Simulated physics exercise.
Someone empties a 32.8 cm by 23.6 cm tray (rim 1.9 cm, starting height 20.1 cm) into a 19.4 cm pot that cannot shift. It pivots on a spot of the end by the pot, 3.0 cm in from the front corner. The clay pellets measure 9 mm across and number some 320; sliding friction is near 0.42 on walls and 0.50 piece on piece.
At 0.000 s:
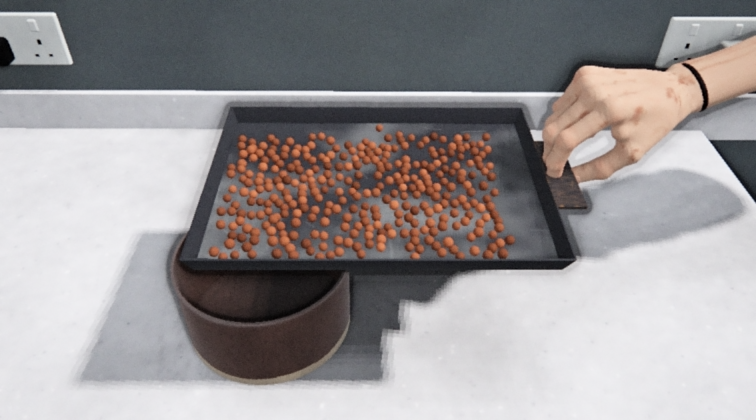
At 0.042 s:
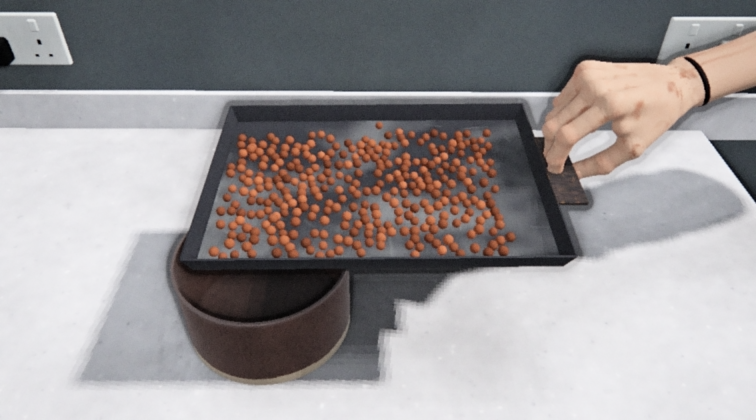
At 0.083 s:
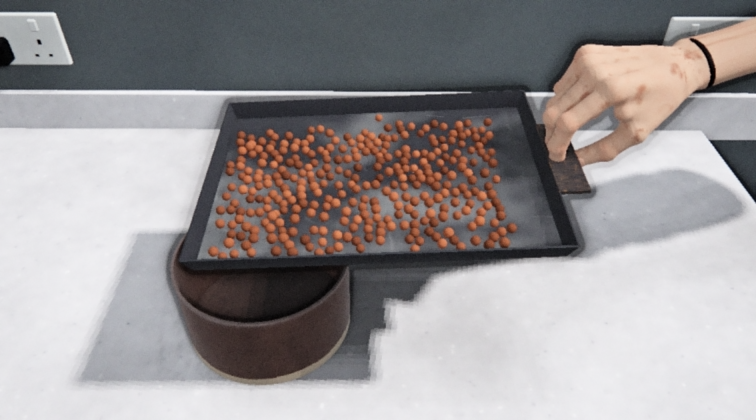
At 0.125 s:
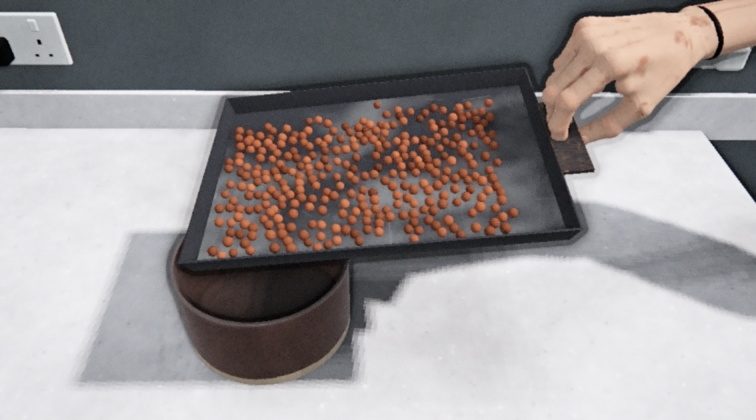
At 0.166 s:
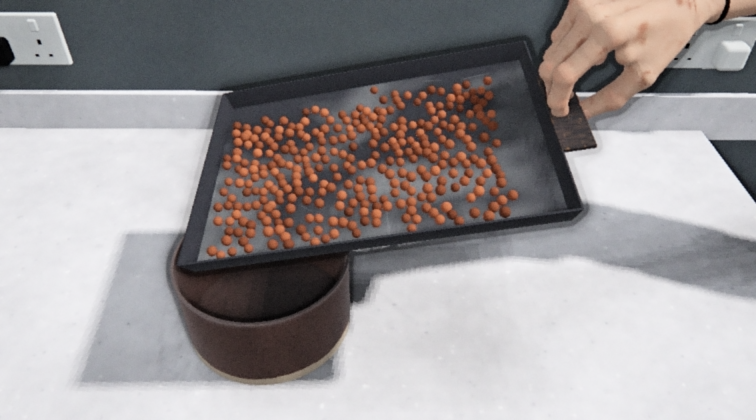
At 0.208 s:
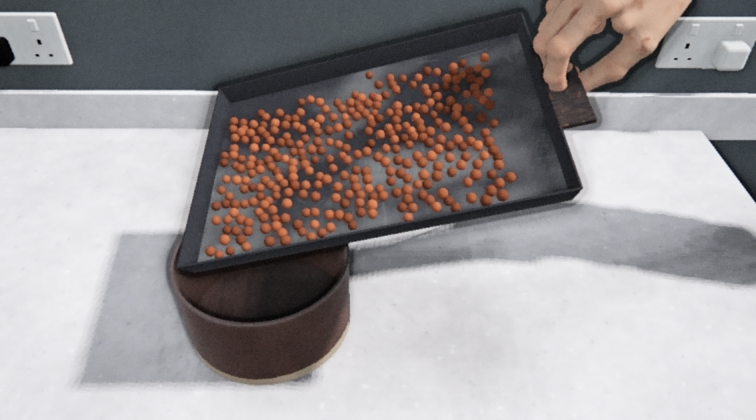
A hand on the right raised its end of a dark tray scattered with small orange-brown clay pellets, tilting it down toward the left above a round brown pot, while the pellets kept their spread-out arrangement.
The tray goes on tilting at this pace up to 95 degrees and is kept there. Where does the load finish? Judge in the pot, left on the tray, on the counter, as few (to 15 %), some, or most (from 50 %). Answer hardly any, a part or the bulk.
Pot: Hardly any, tray: Hardly any, counter: The bulk.
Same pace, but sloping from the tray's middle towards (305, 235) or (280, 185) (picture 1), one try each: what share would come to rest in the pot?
Some 0 and 25 per cent.
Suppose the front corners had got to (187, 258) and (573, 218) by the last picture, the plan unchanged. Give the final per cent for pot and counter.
Pot 0, counter 100.
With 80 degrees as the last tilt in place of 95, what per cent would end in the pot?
In that case some 0 per cent.
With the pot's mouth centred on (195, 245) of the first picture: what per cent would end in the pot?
About 15 per cent.
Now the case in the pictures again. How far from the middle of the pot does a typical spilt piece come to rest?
Some 22 cm.
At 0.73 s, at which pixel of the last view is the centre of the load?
Near (157, 249).
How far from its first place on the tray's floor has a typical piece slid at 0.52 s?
Roughly 8 cm.
Then, at 0.52 s, tilt 56 degrees; the tray holds 100 %, the pot 0 %.
After 0.73 s, tilt 81 degrees; the tray holds 60 %, the pot 0 %.
Then, at 1.06 s, tilt 95 degrees; the tray holds 0 %, the pot 0 %.
At rest (1.7 s), pot 0 %, tray 0 %, counter 100 %.
